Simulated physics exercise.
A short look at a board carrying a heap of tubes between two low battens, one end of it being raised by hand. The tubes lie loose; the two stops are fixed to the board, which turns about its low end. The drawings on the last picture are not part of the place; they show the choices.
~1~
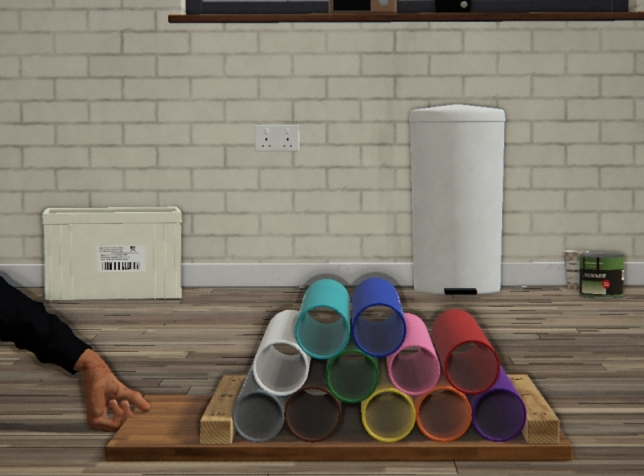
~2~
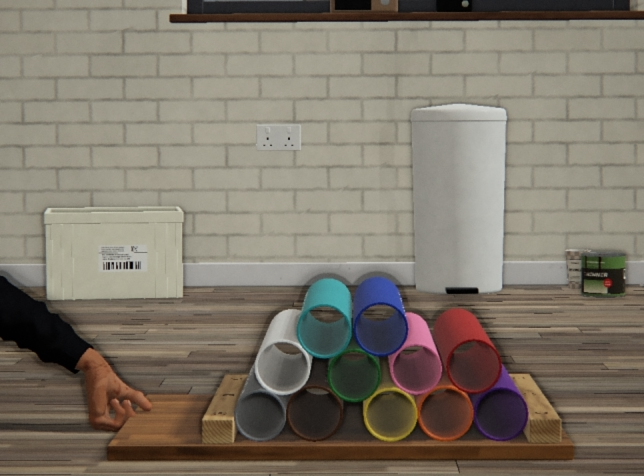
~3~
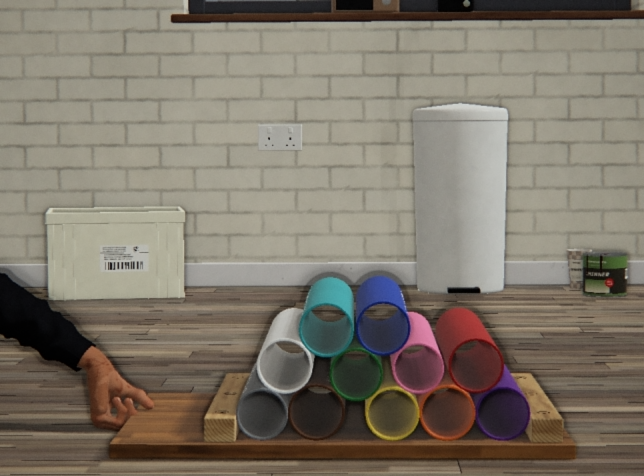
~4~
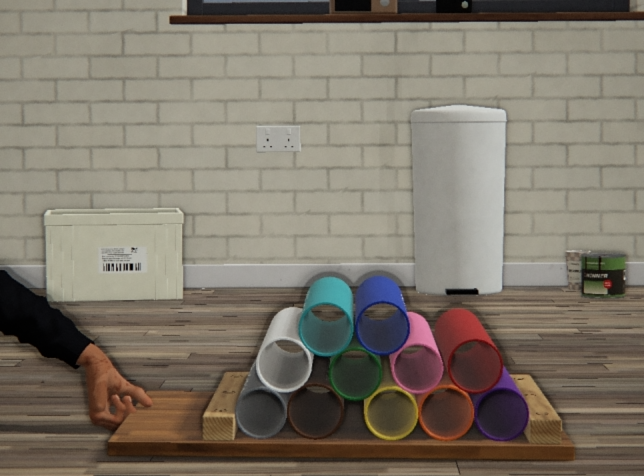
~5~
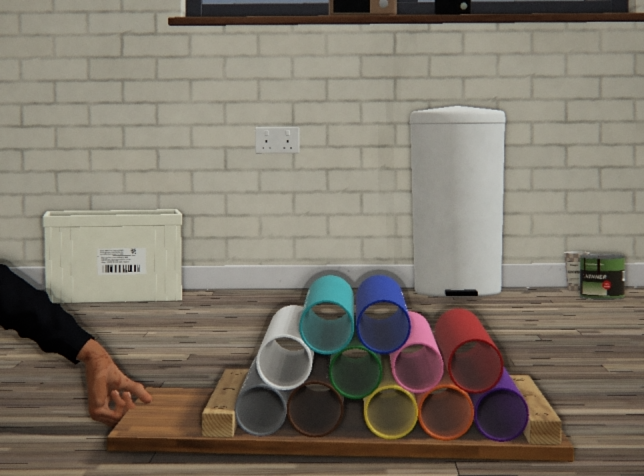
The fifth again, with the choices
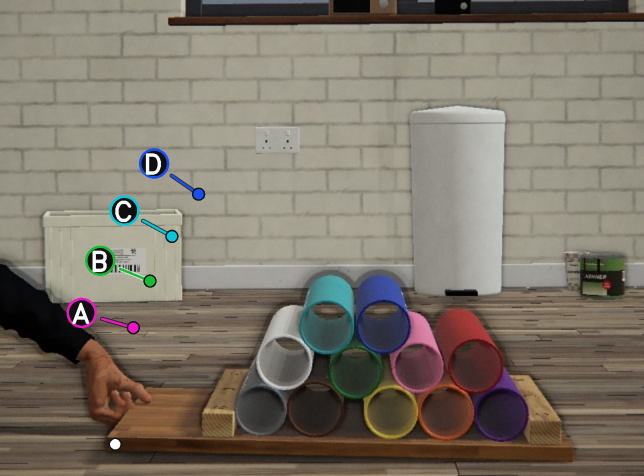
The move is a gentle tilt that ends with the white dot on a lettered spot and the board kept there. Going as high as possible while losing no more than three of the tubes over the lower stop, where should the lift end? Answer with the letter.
The last mark within the limit is B.
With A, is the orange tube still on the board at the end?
Yes.
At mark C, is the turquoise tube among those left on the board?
No, with C.
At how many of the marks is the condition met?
The number is two.
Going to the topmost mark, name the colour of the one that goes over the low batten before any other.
It is the red one.
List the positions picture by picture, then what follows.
Green tube (352, 376); pink tube (414, 370); red tube (472, 367), in the first frame.
Red tube (474, 366); white tube (282, 367), in the second frame.
Board (343, 412); grey tube (262, 414); white tube (285, 366); yellow tube (392, 414), in the third frame.
Board (342, 412); grey tube (261, 413); brown tube (315, 411), in the fourth frame.
Board (341, 410); grey tube (260, 410); brown tube (315, 409), in the fifth frame.
On the marked copy, A at (134, 328); B at (150, 281); C at (172, 236); D at (199, 194); the white dot at (116, 444).
With B. Early on, board at 15°.
Further on, board at 23°.
At the end, board at 23°, none over the low batten.
As for the rest, A none over the low batten; C five over the low batten; D six over the low batten.
